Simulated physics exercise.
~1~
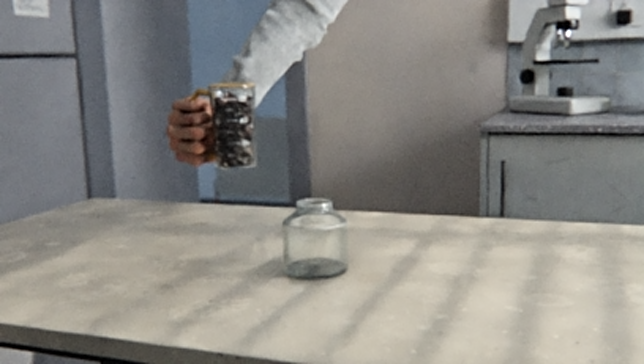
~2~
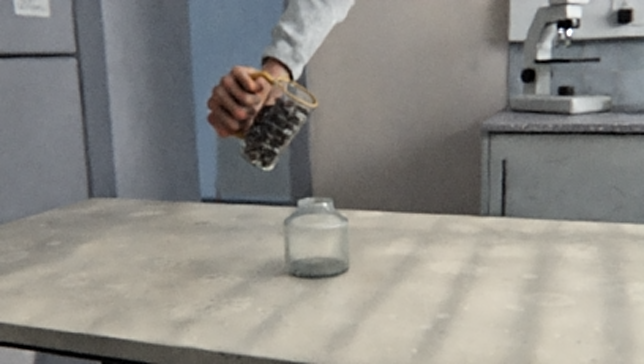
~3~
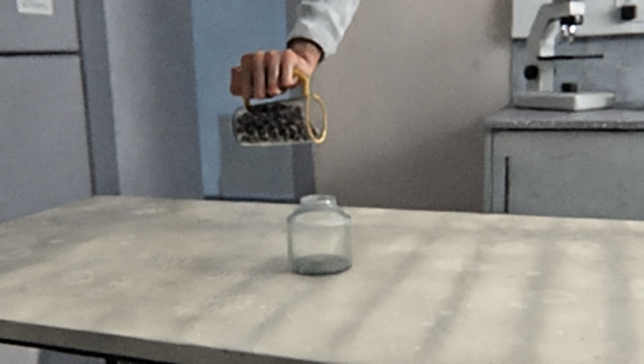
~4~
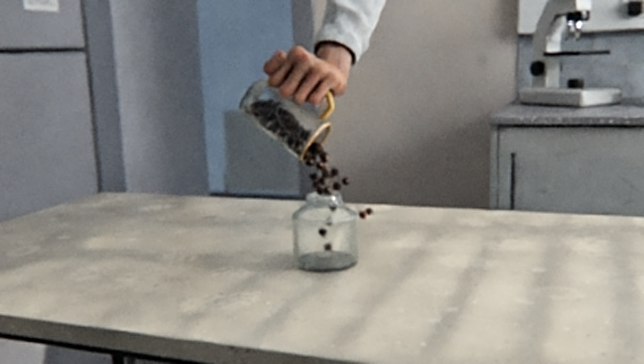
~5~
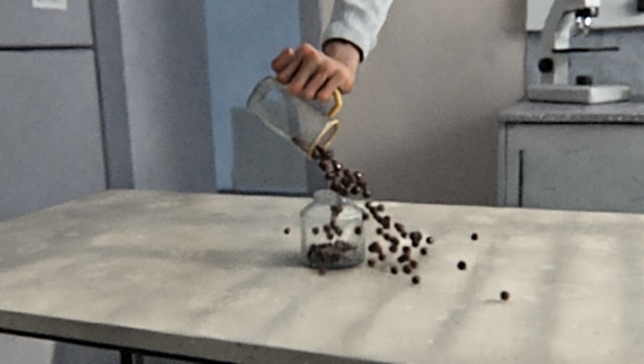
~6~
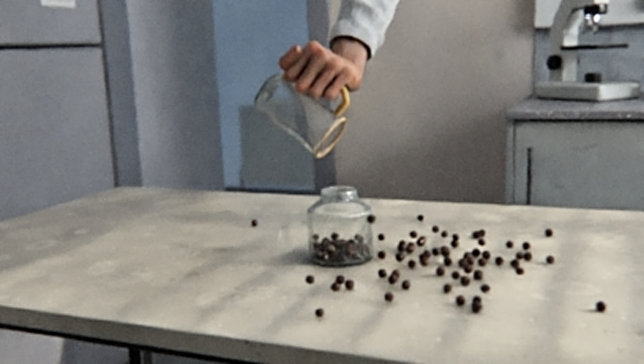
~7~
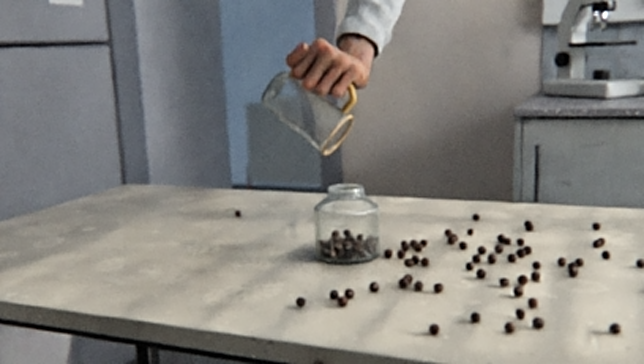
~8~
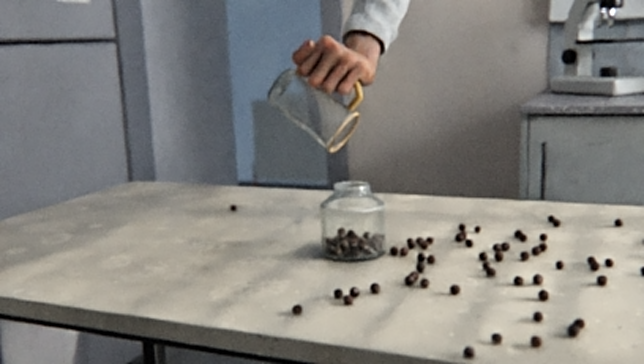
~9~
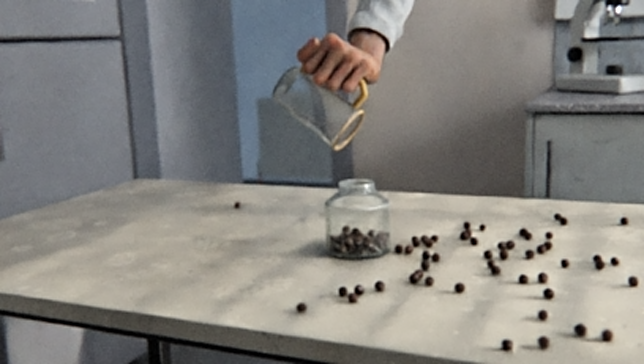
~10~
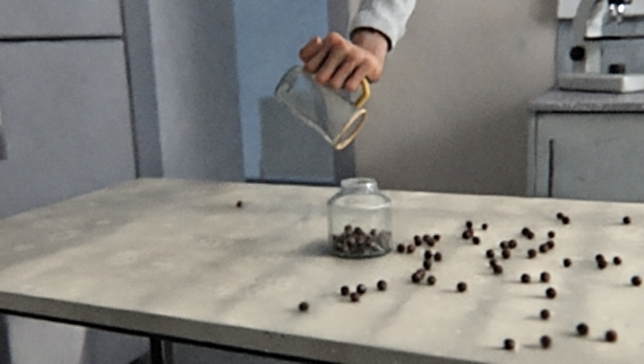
Dark round balls scattered across a pale table as a hand tipped a glass cup over a small clear jar, emptying it. Some landed in the jar, but most ended up lying on the table, mainly to the right, while the hand held the emptied cup above.
